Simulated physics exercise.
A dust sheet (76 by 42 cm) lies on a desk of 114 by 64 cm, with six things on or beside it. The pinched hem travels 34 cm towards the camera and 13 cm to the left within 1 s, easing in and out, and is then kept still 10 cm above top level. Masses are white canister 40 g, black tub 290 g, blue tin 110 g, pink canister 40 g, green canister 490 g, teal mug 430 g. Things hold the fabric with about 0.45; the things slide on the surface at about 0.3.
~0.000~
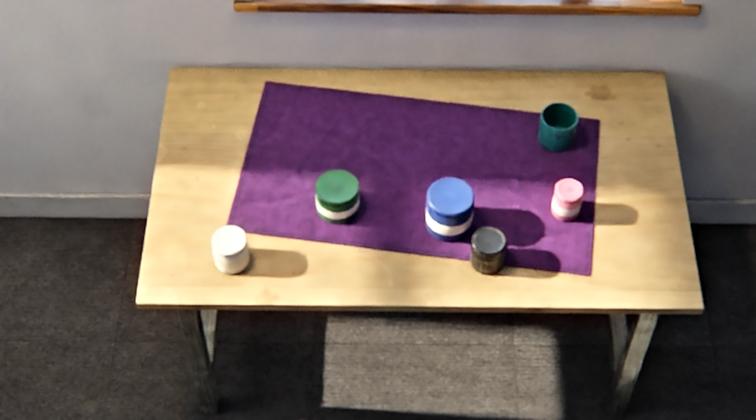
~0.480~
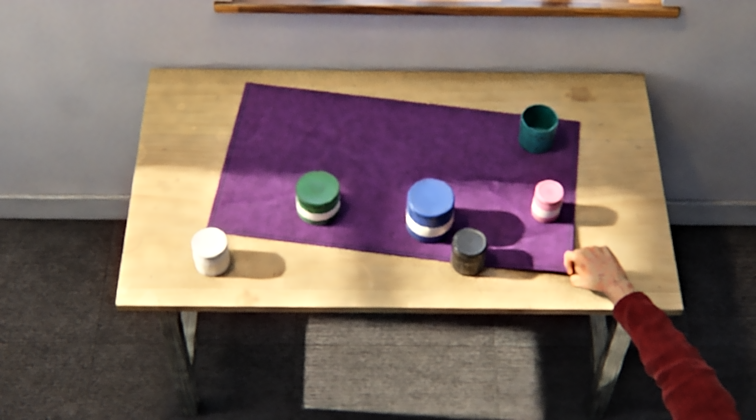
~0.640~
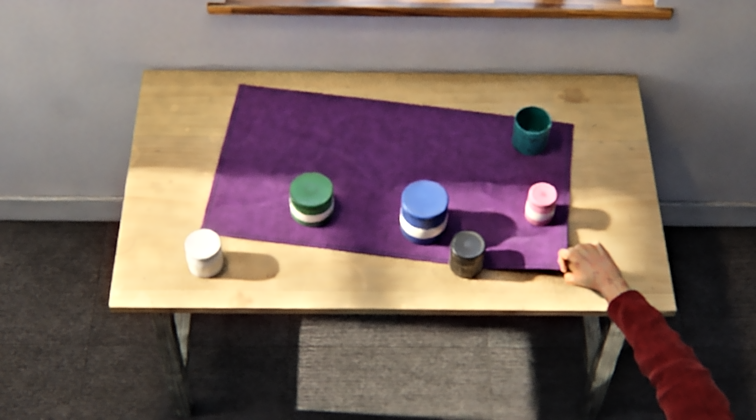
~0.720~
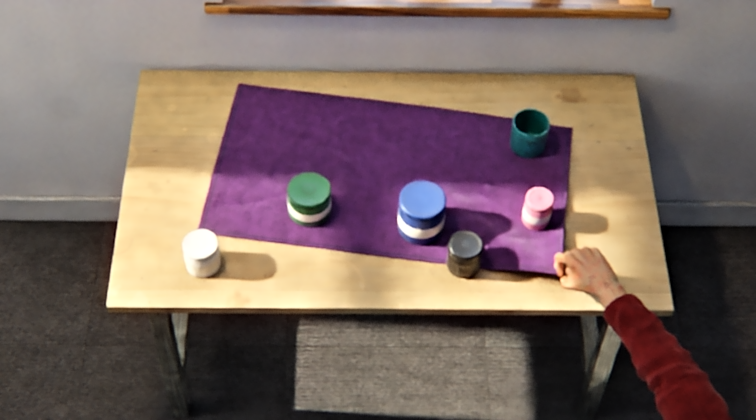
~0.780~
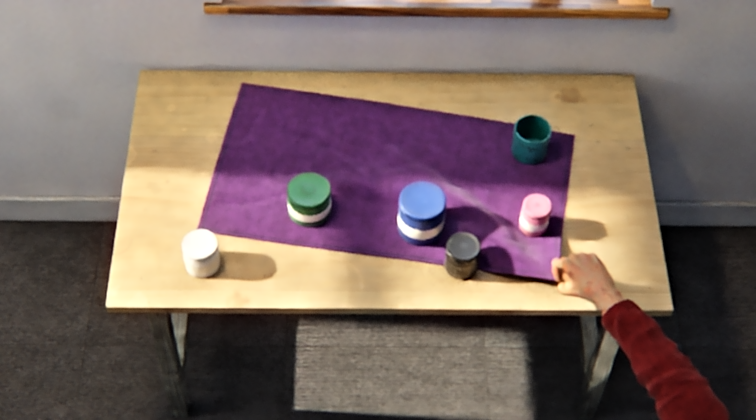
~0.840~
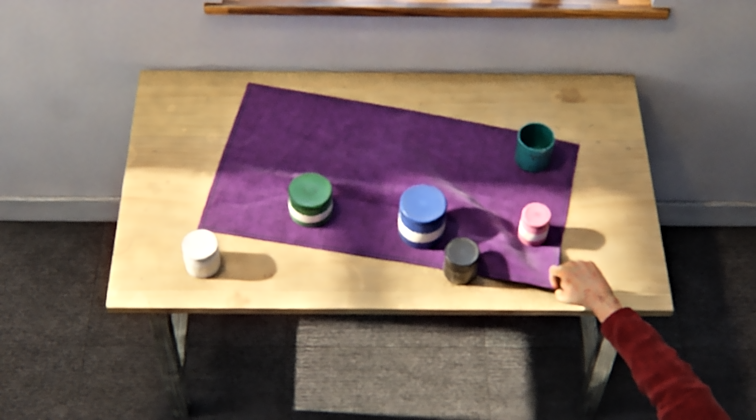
A purple cloth creasing and shifting slightly as a red-sleeved hand tugs its near right corner, the teal mug and pink canister moving along.
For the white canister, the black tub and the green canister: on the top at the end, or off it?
In order: The white canister remains up there; the black tub drops off; the green canister stays on.
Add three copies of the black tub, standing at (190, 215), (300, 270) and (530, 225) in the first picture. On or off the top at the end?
In turn: Stays on, remains, falls off.
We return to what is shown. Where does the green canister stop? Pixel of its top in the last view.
Near (348, 225).
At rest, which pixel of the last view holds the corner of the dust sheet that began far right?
Around (614, 312).
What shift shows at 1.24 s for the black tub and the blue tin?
About: Black tub 20 cm, blue tin 15 cm.
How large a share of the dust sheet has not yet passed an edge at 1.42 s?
About 80 per cent.
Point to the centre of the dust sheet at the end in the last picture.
Near (430, 264).
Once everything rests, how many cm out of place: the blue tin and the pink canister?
About: Blue tin 25 cm, pink canister off the top.
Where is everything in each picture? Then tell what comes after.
White canister (229, 240); black tub (489, 240); green canister (337, 186); dust sheet corners (266, 81) (600, 120) (590, 276), in the first picture.
Dust sheet corners (246, 83) (580, 122); grip (572, 273), in the second picture.
Black tub (468, 244); dust sheet corners (239, 84) (574, 124); grip (566, 271), in the third picture.
Pink canister (540, 198); teal mug (532, 122); dust sheet corners (239, 84) (572, 128); grip (562, 275), in the fourth picture.
Black tub (464, 245); pink canister (538, 205); teal mug (533, 129); dust sheet corners (242, 83) (575, 135); grip (559, 280), in the fifth picture.
White canister (200, 244); black tub (463, 251); green canister (310, 190); dust sheet corners (197, 229) (249, 83) (580, 144); grip (557, 288), in the sixth picture.
At 1.0 s, 95 % of the dust sheet is still over the top; black tub 10 cm off its start, green canister 2 cm off its start, teal mug 15 cm off its start.
At 1.2 s, 90 % of the dust sheet is still over the top; black tub on its side, 21 cm off its start, green canister 7 cm off its start, teal mug 27 cm off its start.
At 1.4 s, 80 % of the dust sheet is still over the top; black tub over the edge, green canister 10 cm off its start at (343, 215), teal mug 37 cm off its start at (560, 259).
At 1.6 s, 70 % of the dust sheet is still over the top; black tub over the edge, green canister 12 cm off its start, teal mug 42 cm off its start.
At 3.2 s, 70 % of the dust sheet is still over the top; black tub over the edge, green canister 12 cm off its start at (348, 225), white canister 0 cm off its start at (200, 244), pink canister over the edge.
